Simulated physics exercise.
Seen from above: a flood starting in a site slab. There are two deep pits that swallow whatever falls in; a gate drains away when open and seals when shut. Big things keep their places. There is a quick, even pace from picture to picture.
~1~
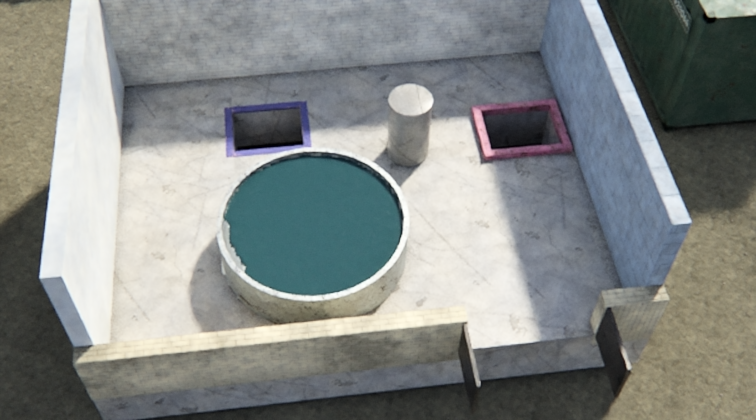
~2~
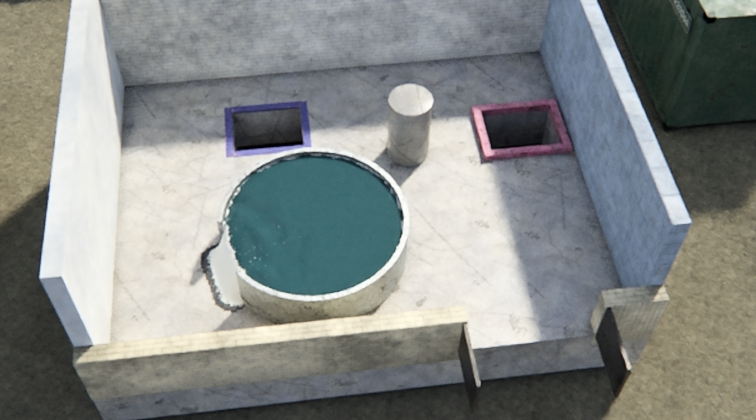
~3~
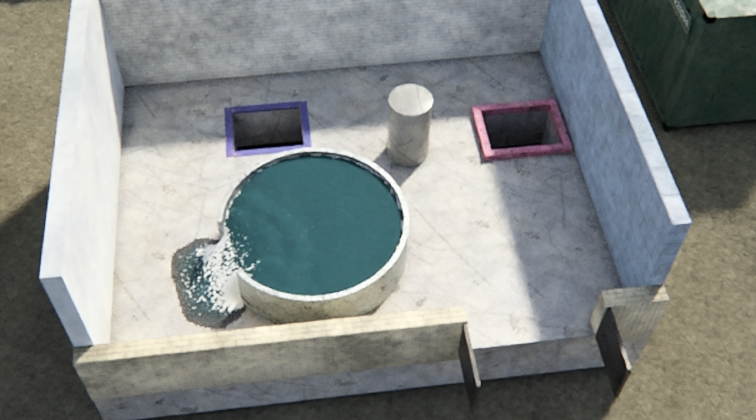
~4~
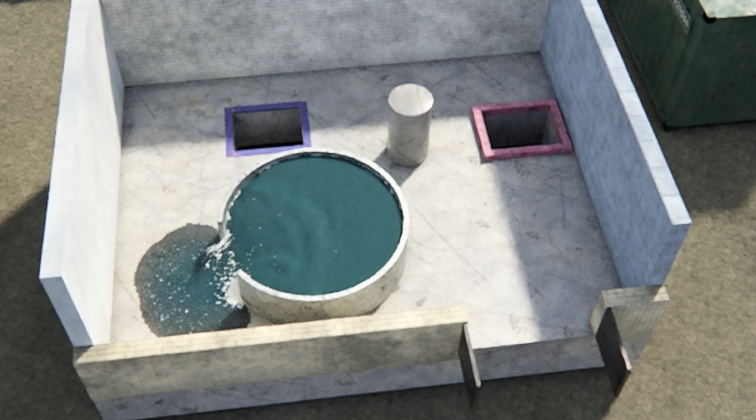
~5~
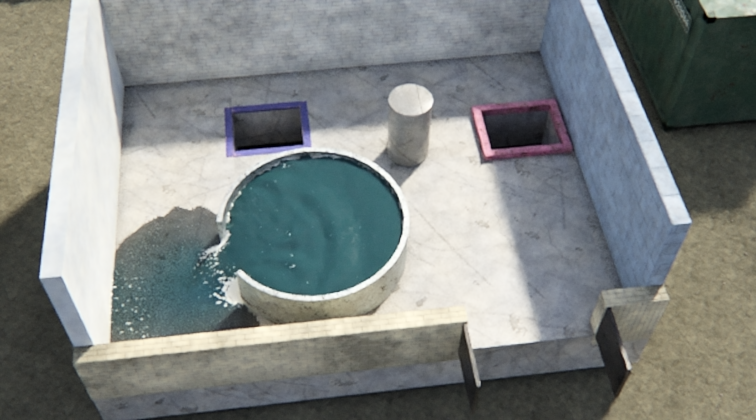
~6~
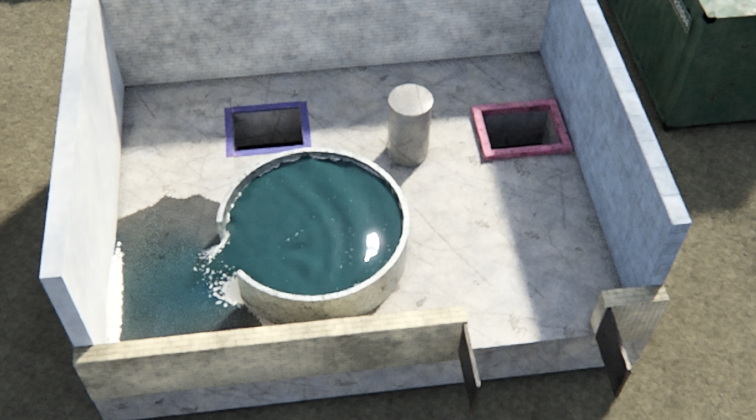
In a walled pale slab enclosure seen from above, a piece at the left side of a round tank breaks outward, and dark teal water pours through the gap, spreading left across the floor to the wall.
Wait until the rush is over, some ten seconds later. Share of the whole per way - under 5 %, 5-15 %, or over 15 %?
The gate never reaches five per cent, the pink pit never reaches five per cent, the blue pit clears fifteen per cent.
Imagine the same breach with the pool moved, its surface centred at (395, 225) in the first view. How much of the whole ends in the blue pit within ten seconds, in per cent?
Share for the blue pit - 20 in a hundred.
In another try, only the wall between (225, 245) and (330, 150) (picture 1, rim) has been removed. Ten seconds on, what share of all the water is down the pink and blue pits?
Pink 2 %, blue 45 %.
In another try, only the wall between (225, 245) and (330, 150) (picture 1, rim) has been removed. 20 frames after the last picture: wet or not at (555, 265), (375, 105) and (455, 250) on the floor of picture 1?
Taking them in order, I'd say not reached, swamped and not reached.
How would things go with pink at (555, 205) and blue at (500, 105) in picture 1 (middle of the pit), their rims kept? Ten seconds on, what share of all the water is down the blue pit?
Blue: 8 %.
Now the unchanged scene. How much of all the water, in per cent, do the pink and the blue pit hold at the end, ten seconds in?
0 and 18 per cent respectively.
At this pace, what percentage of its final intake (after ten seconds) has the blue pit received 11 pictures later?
My estimate: Close to 0 per cent.
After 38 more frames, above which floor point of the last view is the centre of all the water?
(276, 233).
A moment on, water covers 15 % of the floor; the gate 0 %, the pink pit 0 %, the blue pit 0 %.
Next, water covers 25 % of the floor; the gate 0 %, the pink pit 0 %, the blue pit 0 %.
Then, water covers 40 % of the floor; the gate 0 %, the pink pit 0 %, the blue pit 1 %.
Later, water covers 80 % of the floor; the gate 1 %, the pink pit 0 %, the blue pit 7 %.
In the end, water covers 95 % of the floor; the gate 2 %, the pink pit 0 %, the blue pit 19 %.
